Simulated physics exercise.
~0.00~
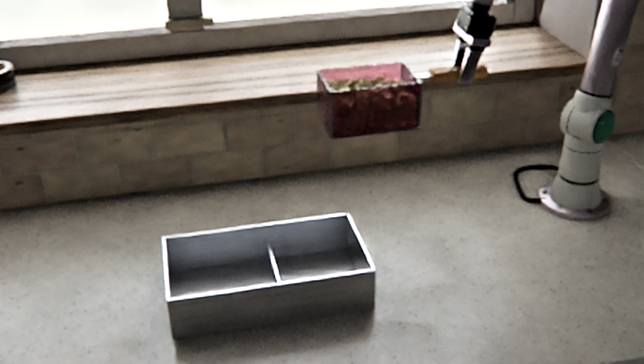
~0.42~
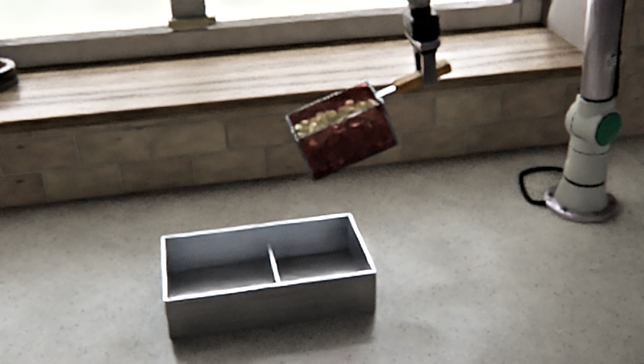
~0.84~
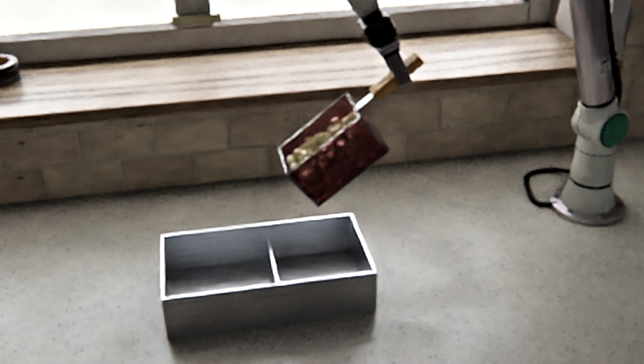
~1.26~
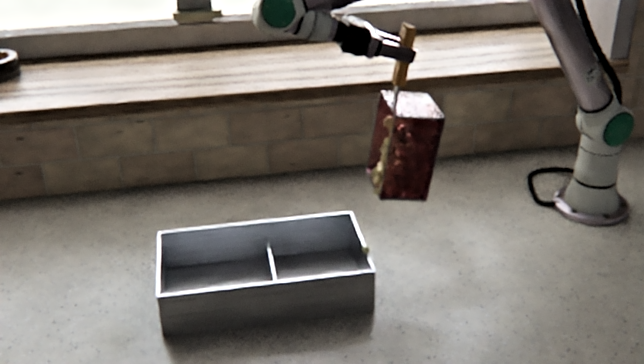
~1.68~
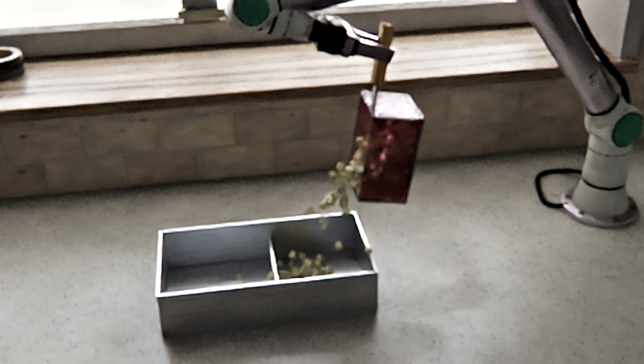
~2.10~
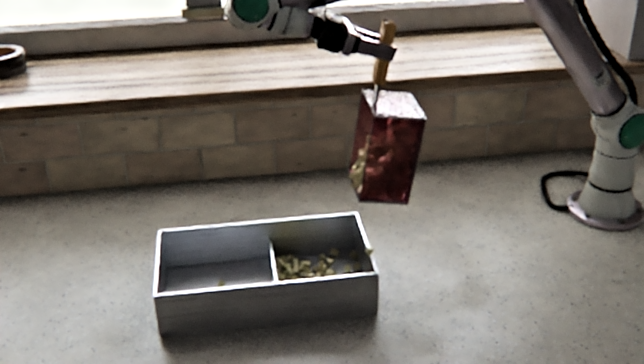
On a grey countertop by a window, a robot arm swings a dark red container of small pale pieces leftward and tips it steeply over a divided grey tray, spilling some into the right compartment, with a few stray pieces in the left, and ends holding the container tilted above.
